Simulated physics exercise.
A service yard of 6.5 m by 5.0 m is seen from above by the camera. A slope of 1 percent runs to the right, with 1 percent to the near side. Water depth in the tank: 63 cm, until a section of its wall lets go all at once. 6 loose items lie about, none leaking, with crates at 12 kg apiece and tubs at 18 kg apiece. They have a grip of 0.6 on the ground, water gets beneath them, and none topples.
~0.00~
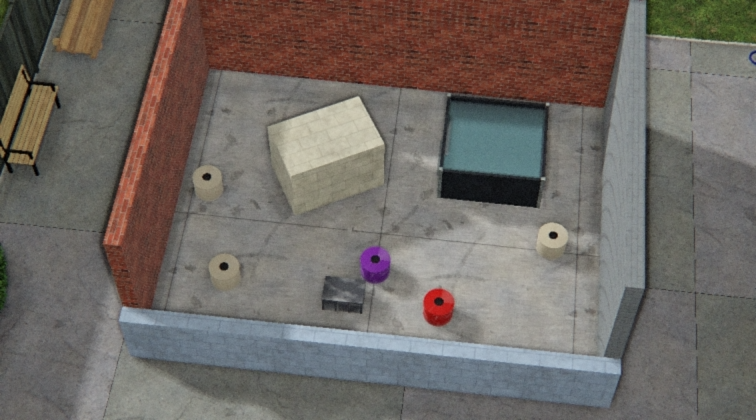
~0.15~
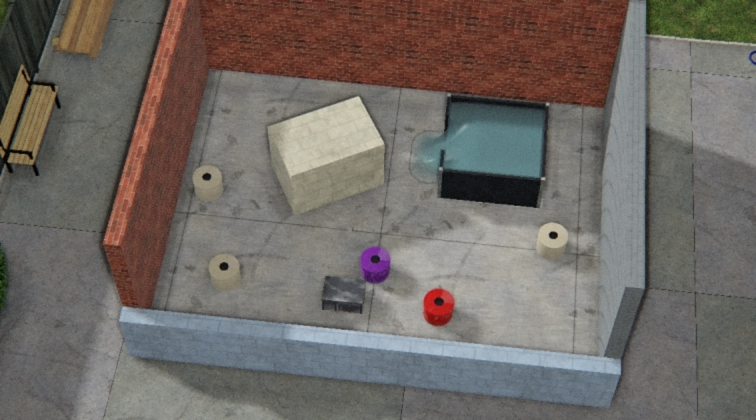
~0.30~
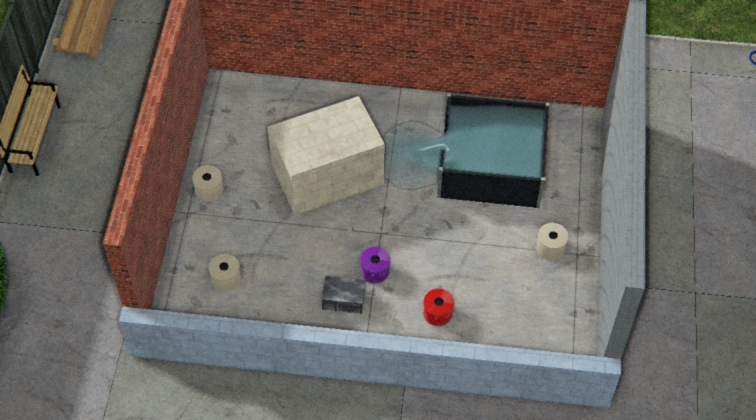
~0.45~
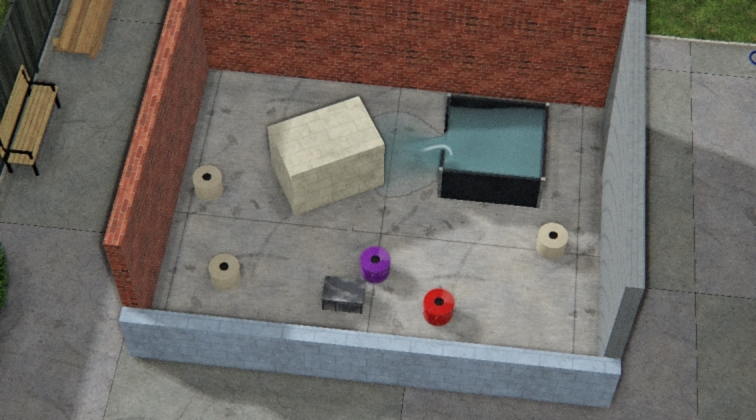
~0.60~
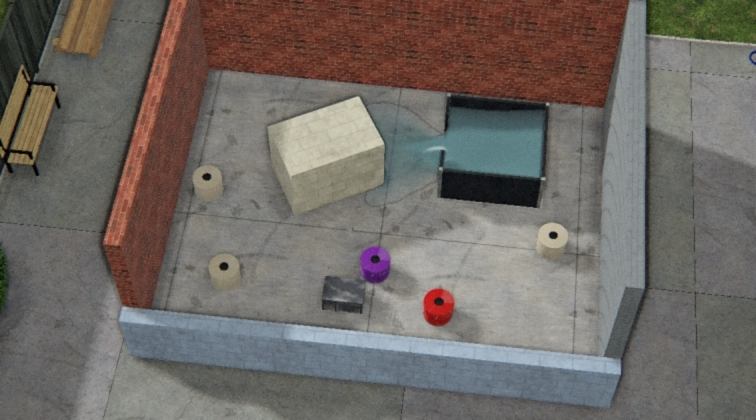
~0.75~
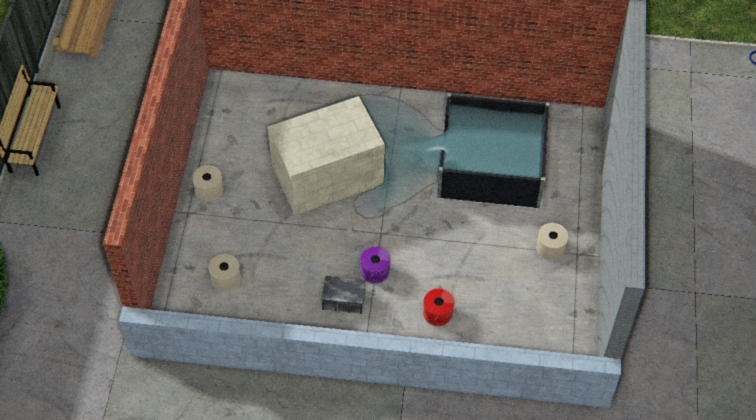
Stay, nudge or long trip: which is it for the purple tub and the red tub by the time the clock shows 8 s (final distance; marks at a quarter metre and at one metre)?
Purple tub: Almost still, red tub: Almost still.
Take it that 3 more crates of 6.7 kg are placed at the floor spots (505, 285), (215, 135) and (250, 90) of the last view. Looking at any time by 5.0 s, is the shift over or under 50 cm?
Well, in that order it's lower, higher and higher.
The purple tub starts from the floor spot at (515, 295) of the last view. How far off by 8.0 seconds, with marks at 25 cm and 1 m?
By that time it keeps its spot.
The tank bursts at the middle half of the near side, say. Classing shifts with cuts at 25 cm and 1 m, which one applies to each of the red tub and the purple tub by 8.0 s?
Note: Red tub swept well away, purple tub unmoved.
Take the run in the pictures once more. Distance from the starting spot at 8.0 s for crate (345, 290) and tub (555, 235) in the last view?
Lab note - net shifts in order: 80 cm; 0 cm.
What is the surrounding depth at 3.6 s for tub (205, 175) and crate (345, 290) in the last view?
Close to 6 and 2 centimetres.
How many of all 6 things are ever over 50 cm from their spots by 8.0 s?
The answer here is 1.
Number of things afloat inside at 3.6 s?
Then: 0.
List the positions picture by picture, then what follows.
The purple tub at (375, 259) rests on the ground; the red tub at (439, 302), on the bottom; water covers 2.1 m2; 0 of 6 have shifted, in the first picture.
The purple tub at (375, 259) rests on the ground; the red tub at (439, 302), on the bottom; water covers 2.6 m2; 0 of 6 have shifted, in the second picture.
The purple tub at (375, 259) rests on the ground; the red tub at (439, 302), on the bottom; water covers 3.2 m2; 0 of 6 have shifted, in the third picture.
The purple tub at (375, 259) rests on the ground; the red tub at (439, 302) rests on the ground; 3.7 m2 under water; 0 of 6 have shifted, in the fourth picture.
The purple tub at (375, 259) rests on the ground; the red tub at (439, 302) rests on the ground; water covers 4.2 m2; 0 of 6 have shifted, in the fifth picture.
The purple tub at (375, 259) rests on the ground; the red tub at (439, 302), on the bottom; water covers 4.8 m2; 0 of 6 have shifted, in the sixth picture.
After 1.6 s the purple tub is near (375, 259), 0.0 m from its start, aground; the red tub is near (439, 302), 0.0 m from its start, aground; 0 afloat.
After 3.6 s the purple tub is near (375, 259), 0.0 m from its start, aground; the red tub is near (439, 302), 0.0 m from its start, aground; 0 afloat.
After 5.6 s the purple tub is near (375, 259), 0.0 m from its start, aground; the red tub is near (439, 302), 0.0 m from its start, aground; 0 afloat.
After 8.0 s the purple tub is near (375, 259), 0.0 m from its start, aground; the red tub is near (439, 302), 0.0 m from its start, aground; 1 afloat.
